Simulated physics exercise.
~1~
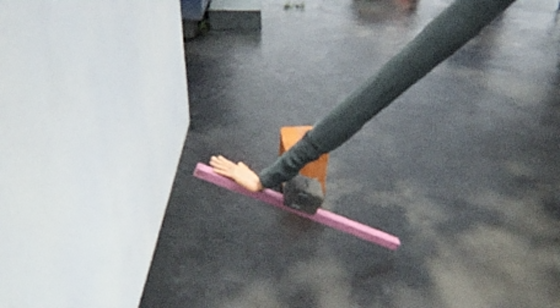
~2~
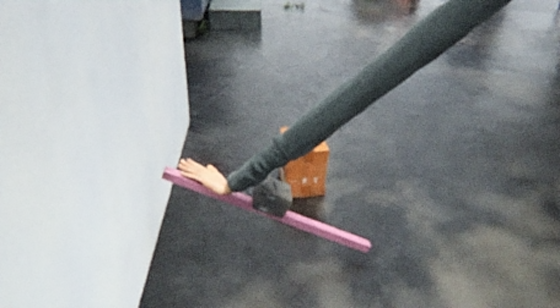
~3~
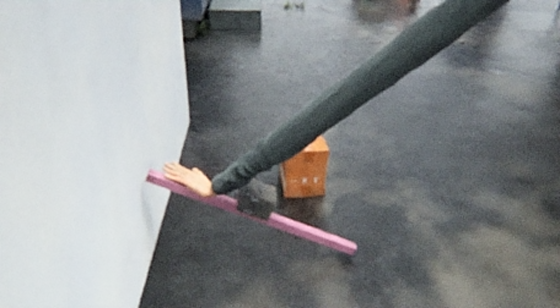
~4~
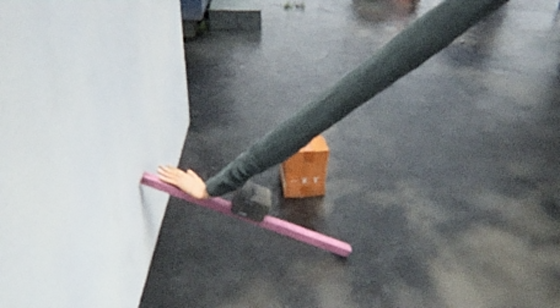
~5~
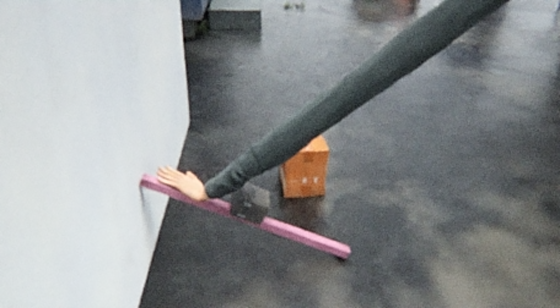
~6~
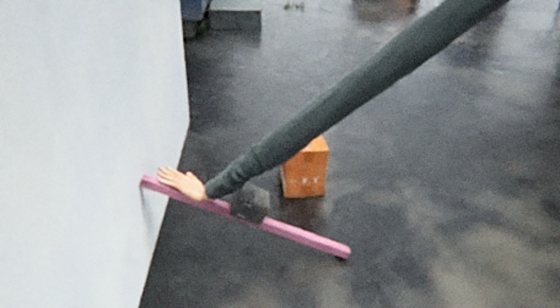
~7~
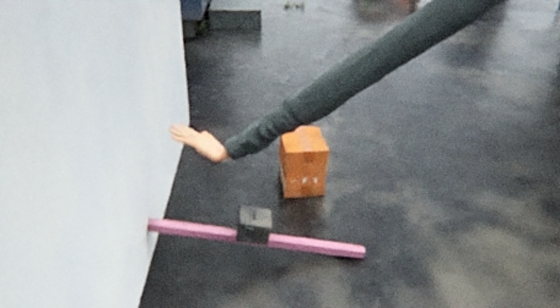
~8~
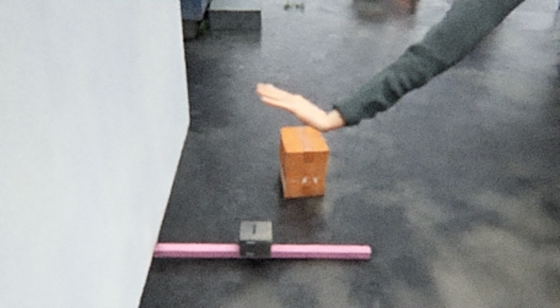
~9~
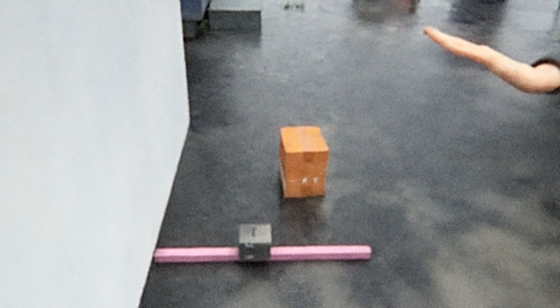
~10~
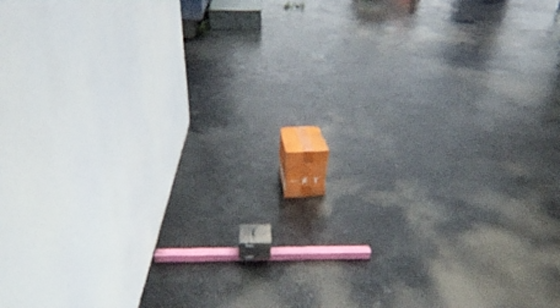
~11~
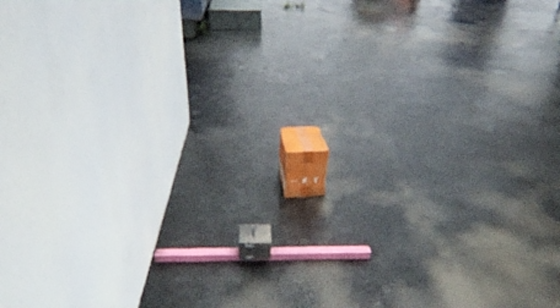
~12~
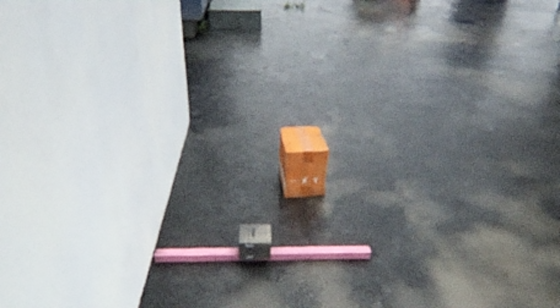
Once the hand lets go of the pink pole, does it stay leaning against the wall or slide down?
It slides down. The raised end drops along the wall as the hand draws back, and the pole ends up lying flat on the floor.
